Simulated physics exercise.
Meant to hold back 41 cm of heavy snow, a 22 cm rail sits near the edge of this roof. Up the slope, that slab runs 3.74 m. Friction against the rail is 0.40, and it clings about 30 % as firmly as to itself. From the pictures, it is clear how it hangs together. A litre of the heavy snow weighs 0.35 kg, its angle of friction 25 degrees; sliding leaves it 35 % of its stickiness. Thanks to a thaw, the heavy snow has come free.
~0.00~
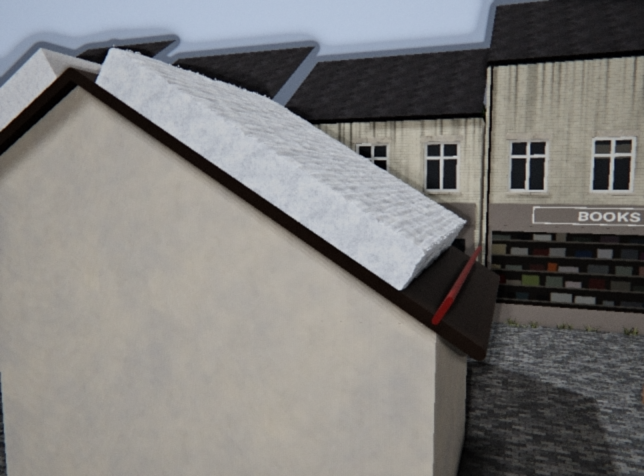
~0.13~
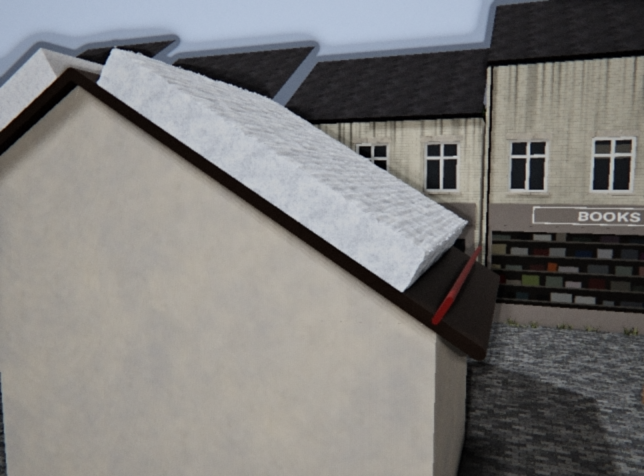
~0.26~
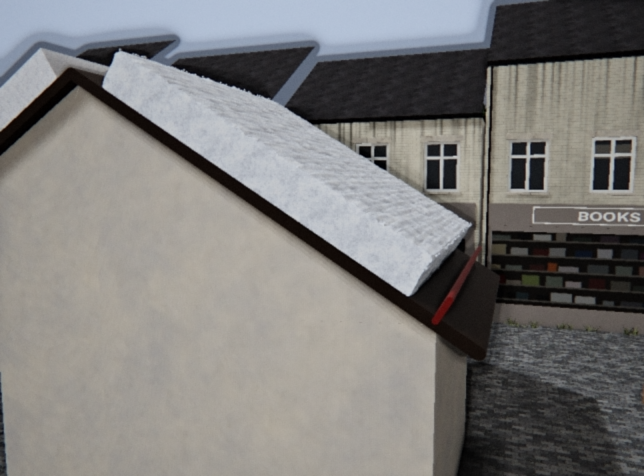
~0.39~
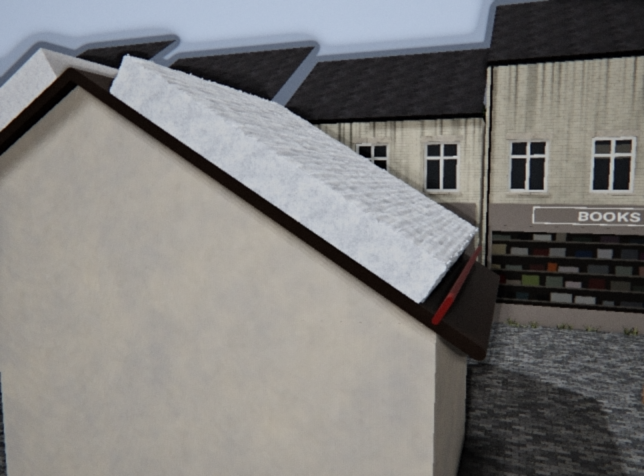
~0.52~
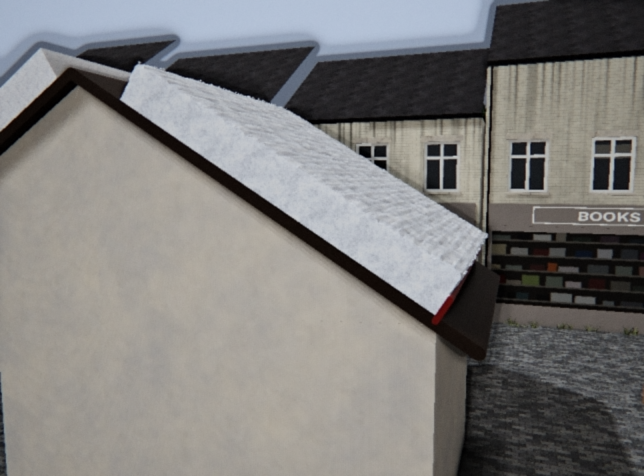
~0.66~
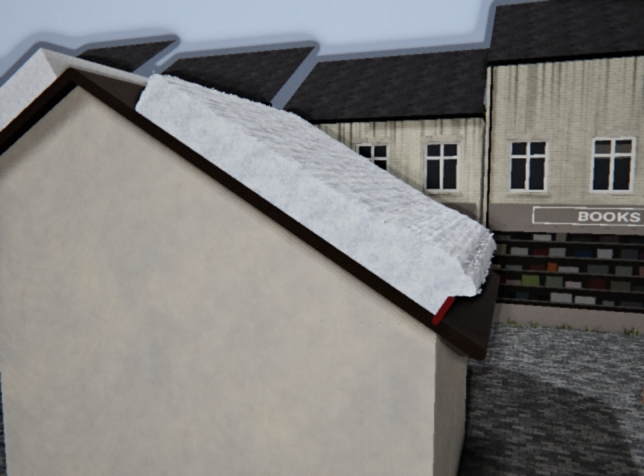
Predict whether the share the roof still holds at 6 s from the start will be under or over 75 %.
It will be under.
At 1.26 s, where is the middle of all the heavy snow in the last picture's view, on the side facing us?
Look near (364, 235) in the final picture.
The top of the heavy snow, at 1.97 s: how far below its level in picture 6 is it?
The gap comes to roughly 0.9 metres.
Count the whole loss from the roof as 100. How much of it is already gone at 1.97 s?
Reading: Approx. 70 per cent.
By 1.26 s, 86 % of the snow is on the roof.
By 1.97 s, 62 % of the snow is on the roof.
By 2.69 s, 52 % of the snow is on the roof.
By 3.40 s, 49 % of the snow is on the roof.
By 6.00 s, at the end, 45 % of the snow is on the roof.
